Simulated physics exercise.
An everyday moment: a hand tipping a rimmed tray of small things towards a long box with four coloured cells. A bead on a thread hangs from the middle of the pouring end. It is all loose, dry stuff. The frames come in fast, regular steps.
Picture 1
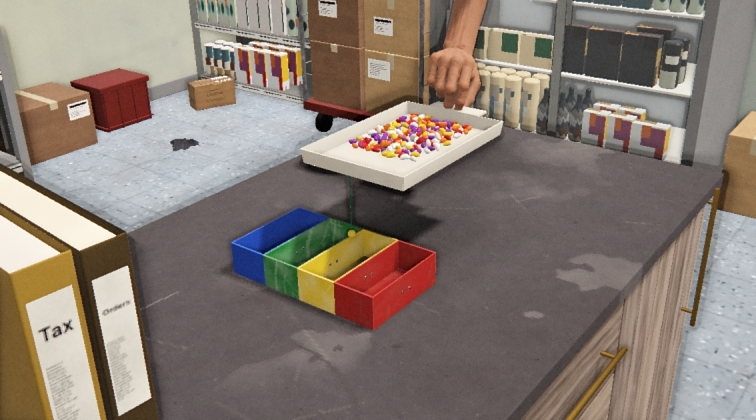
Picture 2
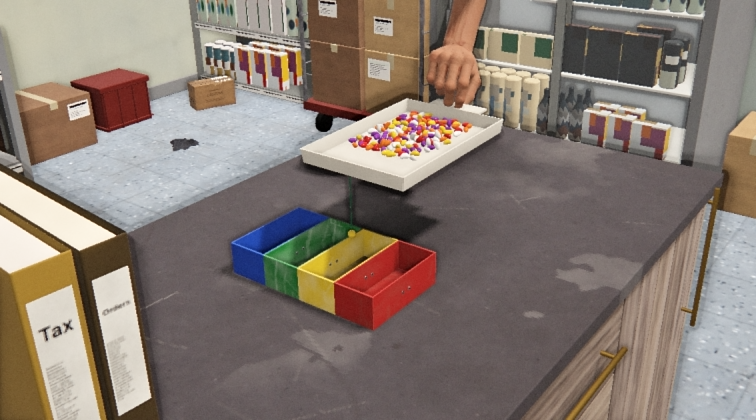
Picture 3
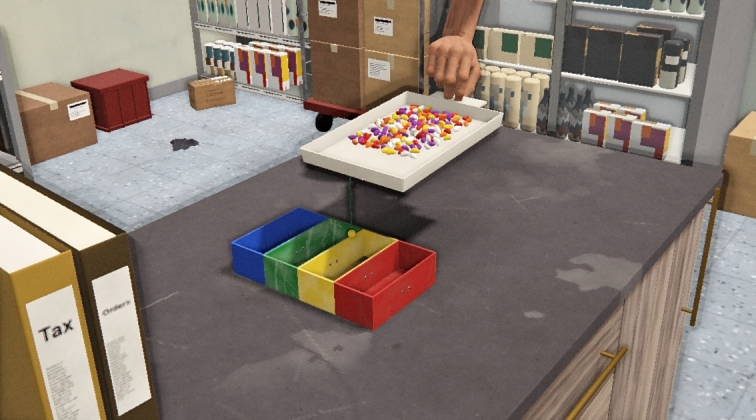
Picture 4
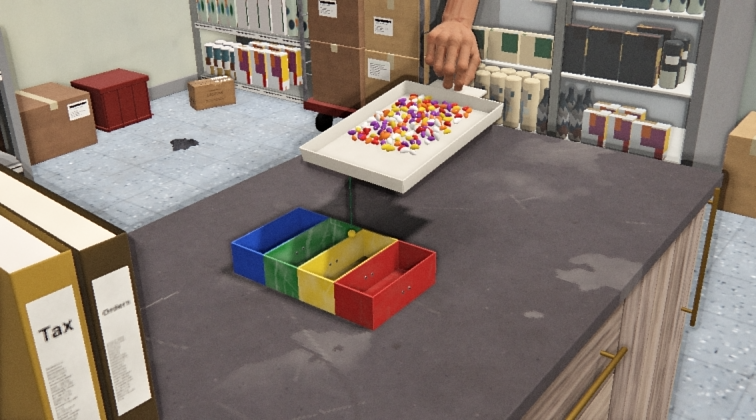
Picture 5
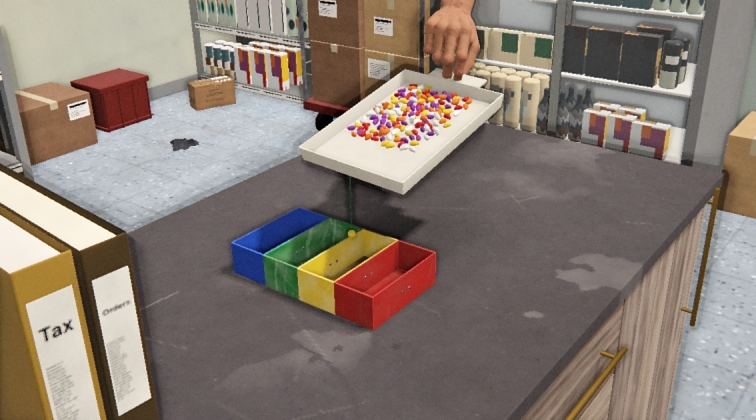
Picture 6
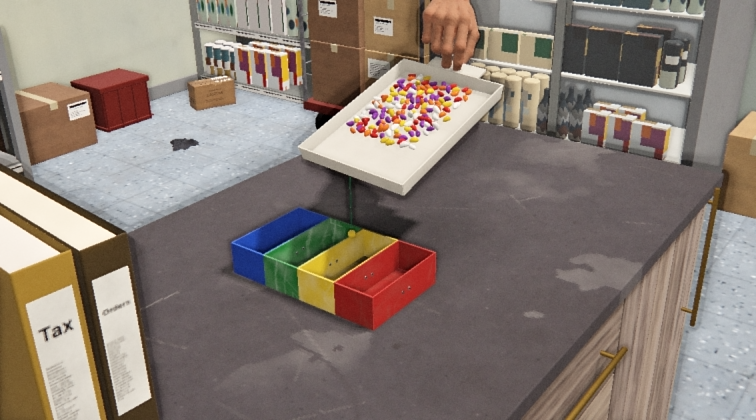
Storage room with shelves and boxes, a hand gradually tilting a white tray of colourful jelly beans above a four-coloured divided box.
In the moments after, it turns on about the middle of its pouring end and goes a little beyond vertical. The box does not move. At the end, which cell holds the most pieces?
Most goes to the red cell.
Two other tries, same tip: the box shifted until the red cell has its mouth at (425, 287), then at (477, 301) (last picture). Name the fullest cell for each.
One: Yellow. Two: The green one.
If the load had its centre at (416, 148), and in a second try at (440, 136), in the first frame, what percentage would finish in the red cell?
Near 60 % and 70 %.
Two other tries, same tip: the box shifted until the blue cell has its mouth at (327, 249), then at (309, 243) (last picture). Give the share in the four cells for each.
The first gives 100 %, the second 100 %.
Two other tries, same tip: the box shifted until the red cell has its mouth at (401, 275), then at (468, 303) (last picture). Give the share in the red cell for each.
About 50 and 0 per cent.
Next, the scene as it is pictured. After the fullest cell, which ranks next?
Next in line is yellow.
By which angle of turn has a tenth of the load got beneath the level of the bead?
Near 70 degrees.
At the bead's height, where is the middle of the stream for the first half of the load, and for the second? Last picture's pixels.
Around (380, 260) and then (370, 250).
Shortly afterwards, tray tipped steeply; all but a few on the tray; only a few in the red cell; a little falling or outside the box.
Next, tray tipped past a quarter turn; the bulk on the tray; a little in the red cell; a little in the yellow cell; only a few in the green cell; only a few falling or outside the box.
Some moments later, tray tipped past a quarter turn; near two thirds in the red cell; near a quarter in the yellow cell; a little in the green cell; a little falling or outside the box.
In the end, tray tipped past a quarter turn; near two thirds in the red cell; near a quarter in the yellow cell; a little in the green cell; none at all in the blue cell; a little outside the box.
